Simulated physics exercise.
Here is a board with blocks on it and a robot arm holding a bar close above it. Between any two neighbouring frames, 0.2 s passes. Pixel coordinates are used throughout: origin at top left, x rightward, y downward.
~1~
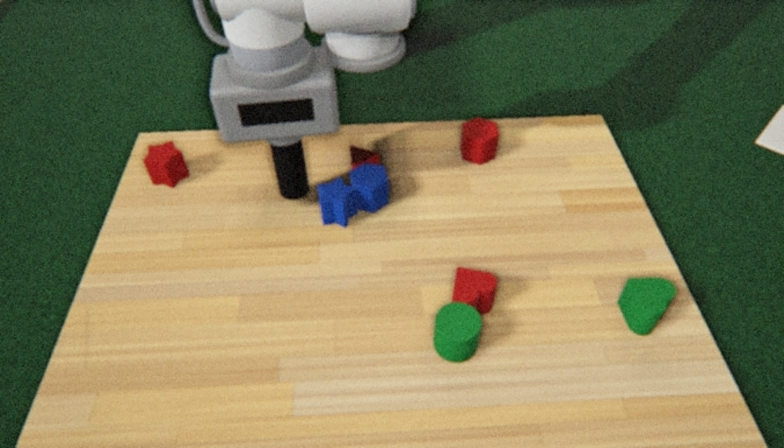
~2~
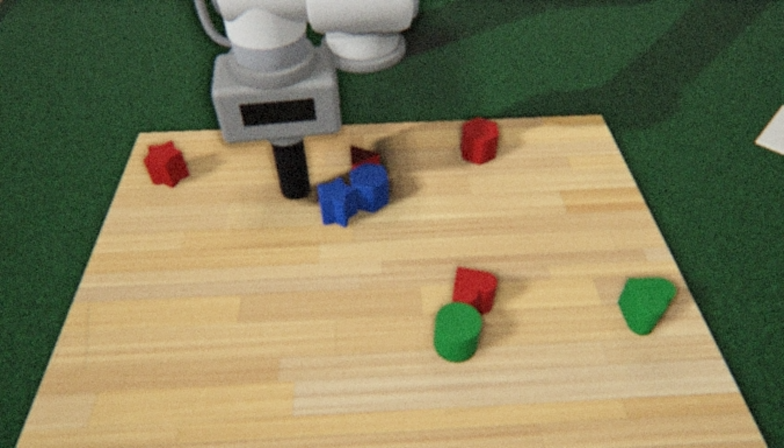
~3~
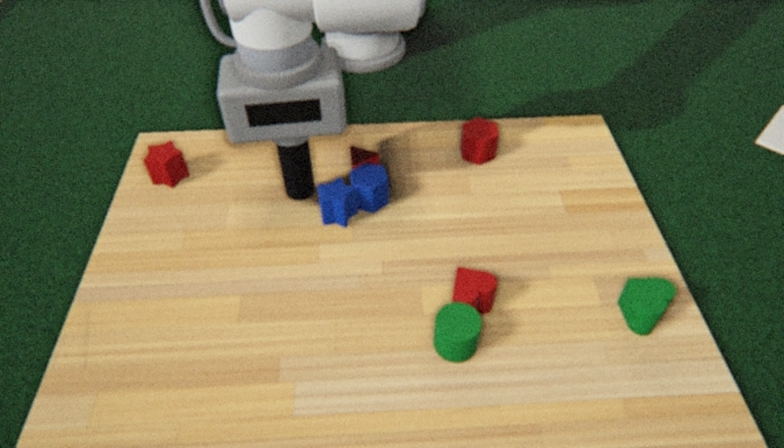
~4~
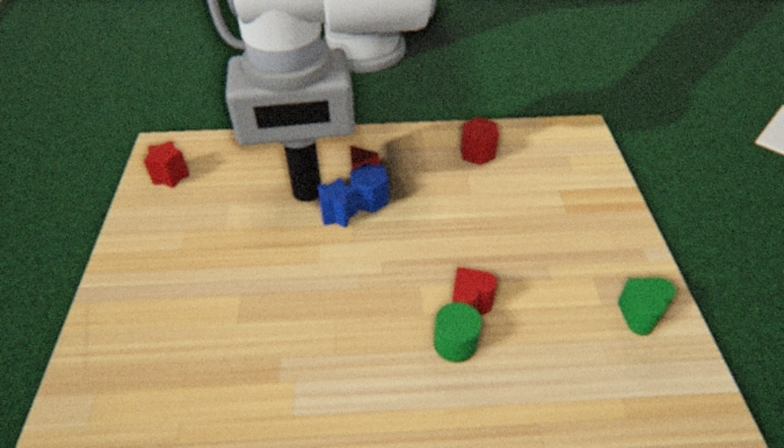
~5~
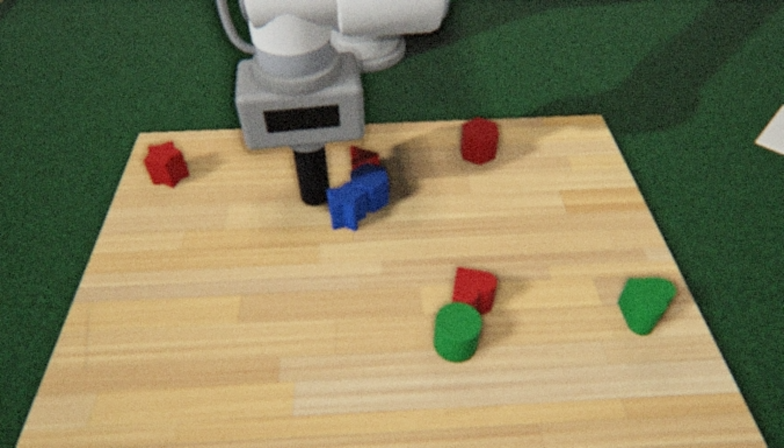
A grey and white robot arm holds a black bar low over a pale wooden board on a green surface, seen from above at an angle. A blue star and blue hexagonal block sit beside a dark red piece near the bar, with red blocks at upper left, top and centre, and green ones lower down. The bar creeps right, then nudges the star slightly right, while the camera stays still.
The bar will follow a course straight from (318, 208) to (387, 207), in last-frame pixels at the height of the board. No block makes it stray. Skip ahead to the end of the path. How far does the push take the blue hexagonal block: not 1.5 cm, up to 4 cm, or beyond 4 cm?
It shifts by more than 4 cm.
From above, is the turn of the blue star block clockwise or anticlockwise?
From overhead, the rotation is clockwise.
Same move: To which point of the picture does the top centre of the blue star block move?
The centre of its top will be at (370, 204).
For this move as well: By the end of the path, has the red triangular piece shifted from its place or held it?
It sits in its place.
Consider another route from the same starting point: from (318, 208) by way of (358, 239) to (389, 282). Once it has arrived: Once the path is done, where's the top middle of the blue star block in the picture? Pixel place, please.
The answer is (395, 211).
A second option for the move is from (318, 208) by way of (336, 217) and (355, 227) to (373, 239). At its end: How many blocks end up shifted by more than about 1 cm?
This push will displace one block.
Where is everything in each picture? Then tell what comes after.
The first frame shows tip of the bar (295, 190), middles of tops, blue star block (335, 190), red triangular piece (361, 154), blue hexagonal block (369, 175).
The second frame shows bar (296, 190), nothing pushed.
The third frame shows bar (301, 191), nothing pushed.
The fourth frame shows bar (308, 192), nothing pushed.
The fifth frame shows bar (316, 196), blue star block (345, 194), red triangular piece (361, 154), blue hexagonal block (369, 175).
What follows on the original path. Halfway along, bar (352, 196); blue star block (362, 202); blue hexagonal block (382, 173), turned 20° anticlockwise.
At the end, bar (387, 196); blue star block (370, 204), turned 40° clockwise; red triangular piece unmoved; blue hexagonal block (410, 166), turned 45° anticlockwise.
